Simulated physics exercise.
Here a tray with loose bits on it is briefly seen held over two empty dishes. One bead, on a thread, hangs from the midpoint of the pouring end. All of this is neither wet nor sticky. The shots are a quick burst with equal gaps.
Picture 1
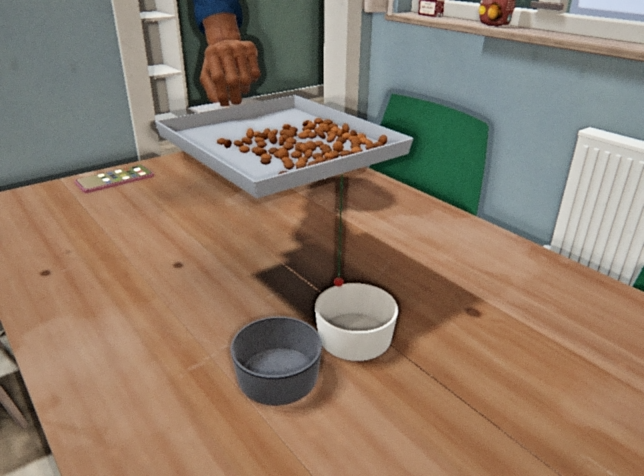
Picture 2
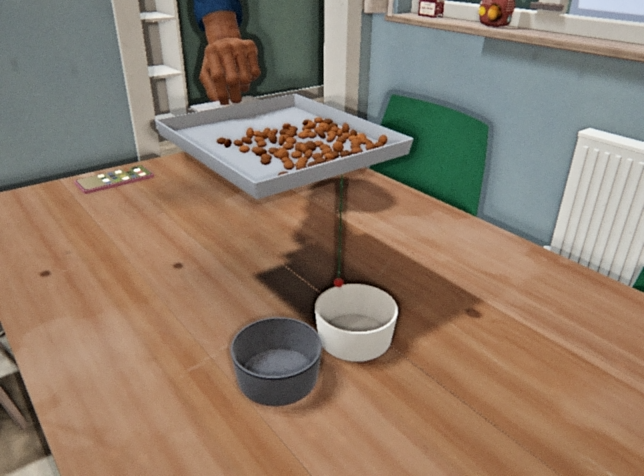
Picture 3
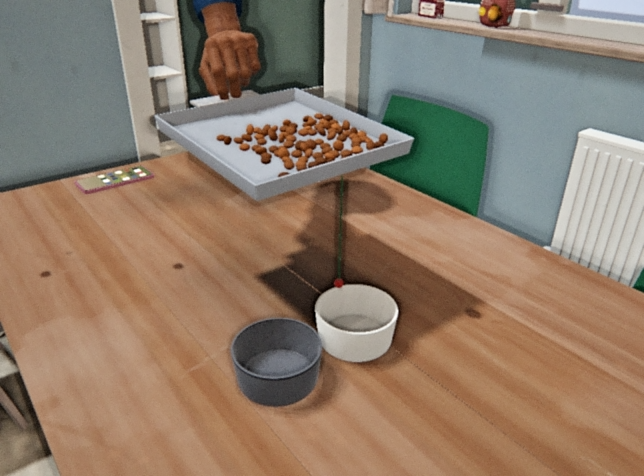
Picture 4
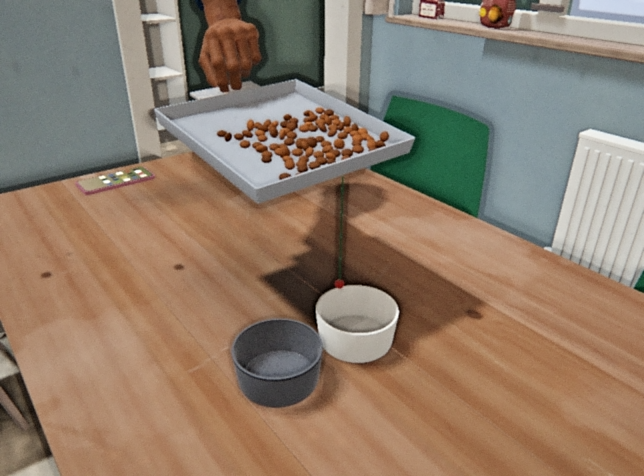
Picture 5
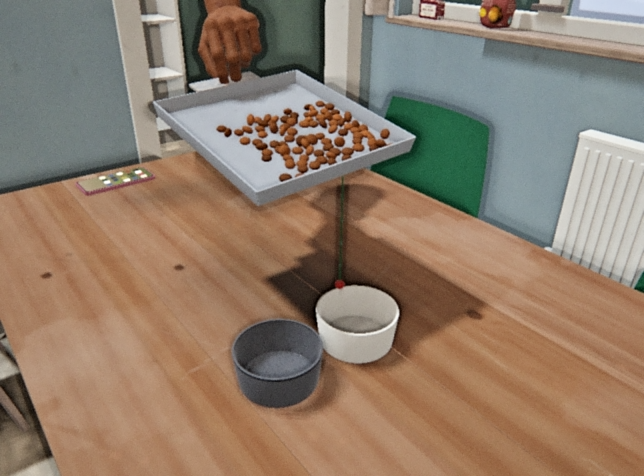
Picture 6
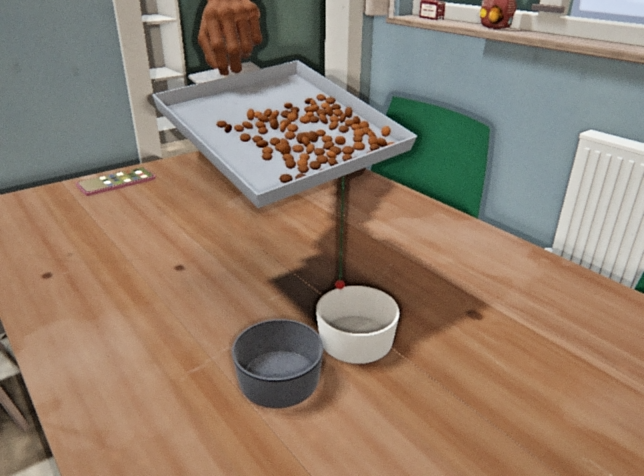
A grey tray of brown kibble, with a hand at its far edge, starts level and then tilts slightly toward its near left corner, the pieces staying in place above one dark and one white empty bowl.
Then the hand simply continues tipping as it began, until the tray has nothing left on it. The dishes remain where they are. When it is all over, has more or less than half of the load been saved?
More than half.
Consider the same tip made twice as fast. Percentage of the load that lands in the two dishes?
Near 70 in a hundred.
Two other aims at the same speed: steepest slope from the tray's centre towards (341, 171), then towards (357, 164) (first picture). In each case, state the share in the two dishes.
First some 40, then 20 per cent.
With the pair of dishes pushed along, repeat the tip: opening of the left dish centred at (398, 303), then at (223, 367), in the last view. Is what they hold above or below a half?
Result, first place: Not as much as half; second place: Exceeding half.
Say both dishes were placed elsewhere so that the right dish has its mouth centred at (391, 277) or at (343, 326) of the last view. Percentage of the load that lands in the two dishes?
Roughly 20 per cent, then roughly 50 per cent.
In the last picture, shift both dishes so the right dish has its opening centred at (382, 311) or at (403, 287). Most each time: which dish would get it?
The dish at left, then the dish at left.
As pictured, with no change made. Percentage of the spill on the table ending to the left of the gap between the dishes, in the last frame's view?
I make it about 30 percent or so.
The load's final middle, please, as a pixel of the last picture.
Close to (294, 372), more or less.
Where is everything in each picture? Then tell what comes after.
In the first frame, corners of the pouring end at (256, 180) and (409, 138), level; middle of the load at (311, 146), bits of dog kibble; left dish at (303, 384); right dish at (383, 340); bead on its thread at (339, 282).
In the second frame, corners of the pouring end at (256, 181) and (409, 138), level; middle of the load at (311, 146).
In the third frame, corners of the pouring end at (256, 183) and (410, 138), tipped barely, lowest at the left corner; middle of the load at (311, 144).
In the fourth frame, corners of the pouring end at (257, 187) and (411, 137), tipped a little, lowest at the left corner; middle of the load at (312, 142).
In the fifth frame, corners of the pouring end at (258, 189) and (412, 136), tipped a little, lowest at the left corner; middle of the load at (312, 139).
In the sixth frame, corners of the pouring end at (258, 192) and (413, 136), tipped a little, lowest at the left corner; middle of the load at (313, 137); left dish at (304, 386); right dish at (384, 343).
Soon after the last picture, tray tipped steeply; all on the tray.
A little later, tray tipped right over; nearly all on the tray; a stray few outside both; a small part in the air.
Later still, tray tipped past a quarter turn; about half in the left dish; about a quarter in the right dish; about a quarter outside both.
At rest, tray tipped past a quarter turn; about half in the left dish; about a quarter in the right dish; about a quarter outside both.
